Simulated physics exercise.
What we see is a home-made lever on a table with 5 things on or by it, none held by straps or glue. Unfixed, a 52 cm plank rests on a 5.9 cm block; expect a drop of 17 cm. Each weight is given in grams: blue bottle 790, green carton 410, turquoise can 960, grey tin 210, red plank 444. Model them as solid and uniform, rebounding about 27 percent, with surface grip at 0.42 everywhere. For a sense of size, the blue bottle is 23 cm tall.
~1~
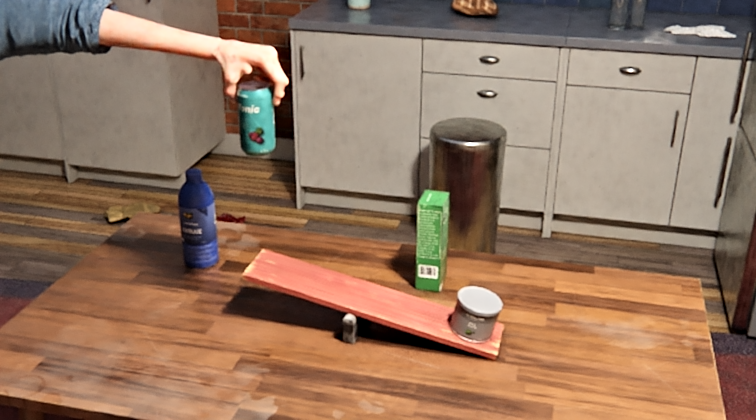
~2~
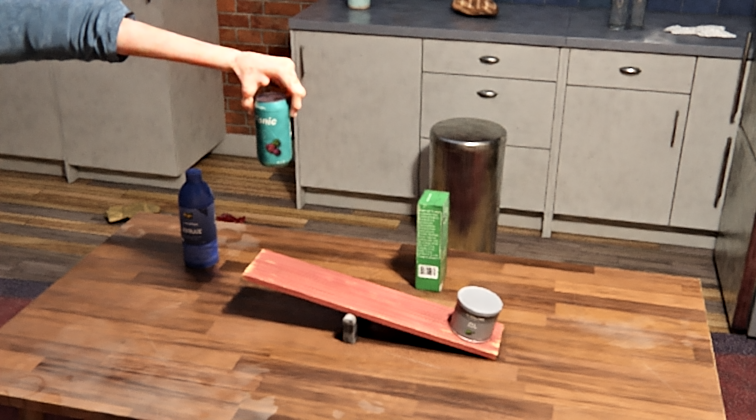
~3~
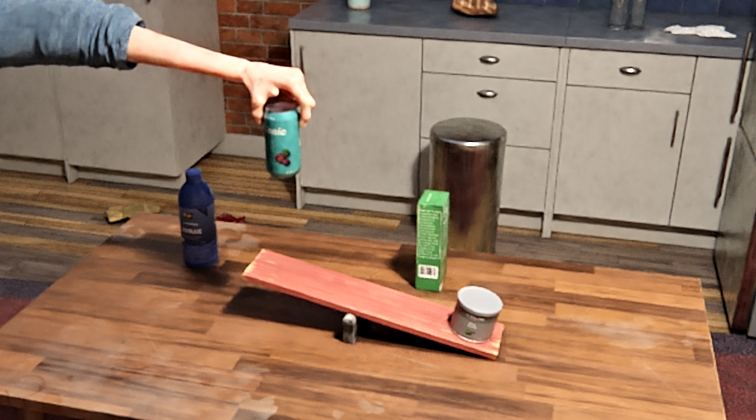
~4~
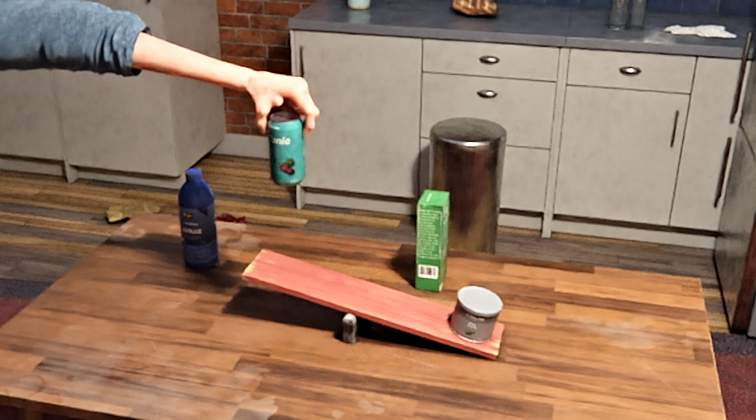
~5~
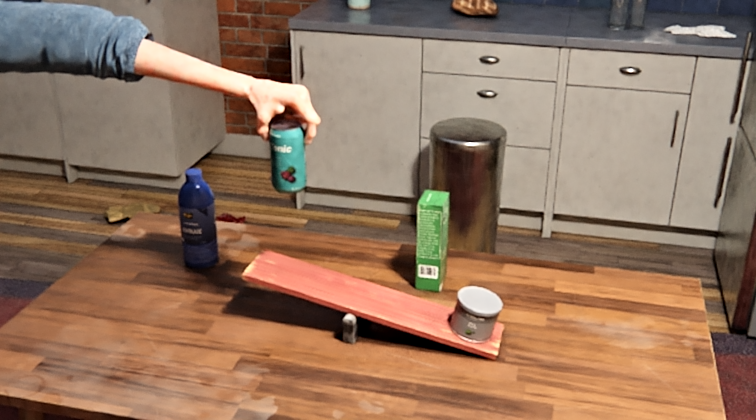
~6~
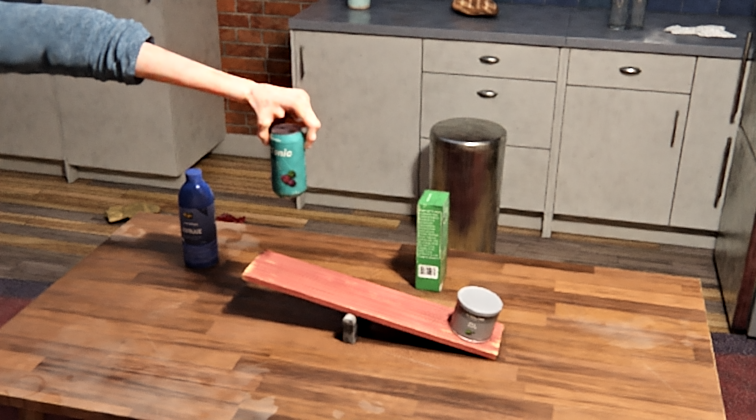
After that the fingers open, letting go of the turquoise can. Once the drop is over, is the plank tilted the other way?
Yes.
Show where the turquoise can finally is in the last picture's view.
Near (317, 283).
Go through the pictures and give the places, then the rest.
In the first picture, 10 cm from its drop point; turquoise can (257, 119); blue bottle (198, 217).
In the second picture, 7 cm from its drop point; turquoise can (273, 131); grey tin (475, 314).
In the third picture, 4 cm from its drop point; turquoise can (282, 141); blue bottle (198, 217).
In the fourth picture, 2 cm from its drop point; turquoise can (287, 150); grey tin (475, 314).
In the fifth picture, 1 cm from its drop point; turquoise can (288, 157); blue bottle (198, 217).
In the sixth picture, poised above the raised end; turquoise can (288, 162); grey tin (475, 314).
Then, 0.40 s on from there, plank at 12°, tipped the other way; turquoise can 23° off upright near (302, 265); grey tin 46° off upright.
Then, 0.70 s on from there, plank at 15°, tipped the other way; turquoise can 54° off upright near (319, 274); grey tin on its side.
In the end, plank at 15°, tipped the other way; toppled on the table or plank, turquoise can and grey tin; the other 3 under 4 cm from the start. At the end, from the last picture's camera, turquoise can near (317, 284). The plank comes down at its raised end.
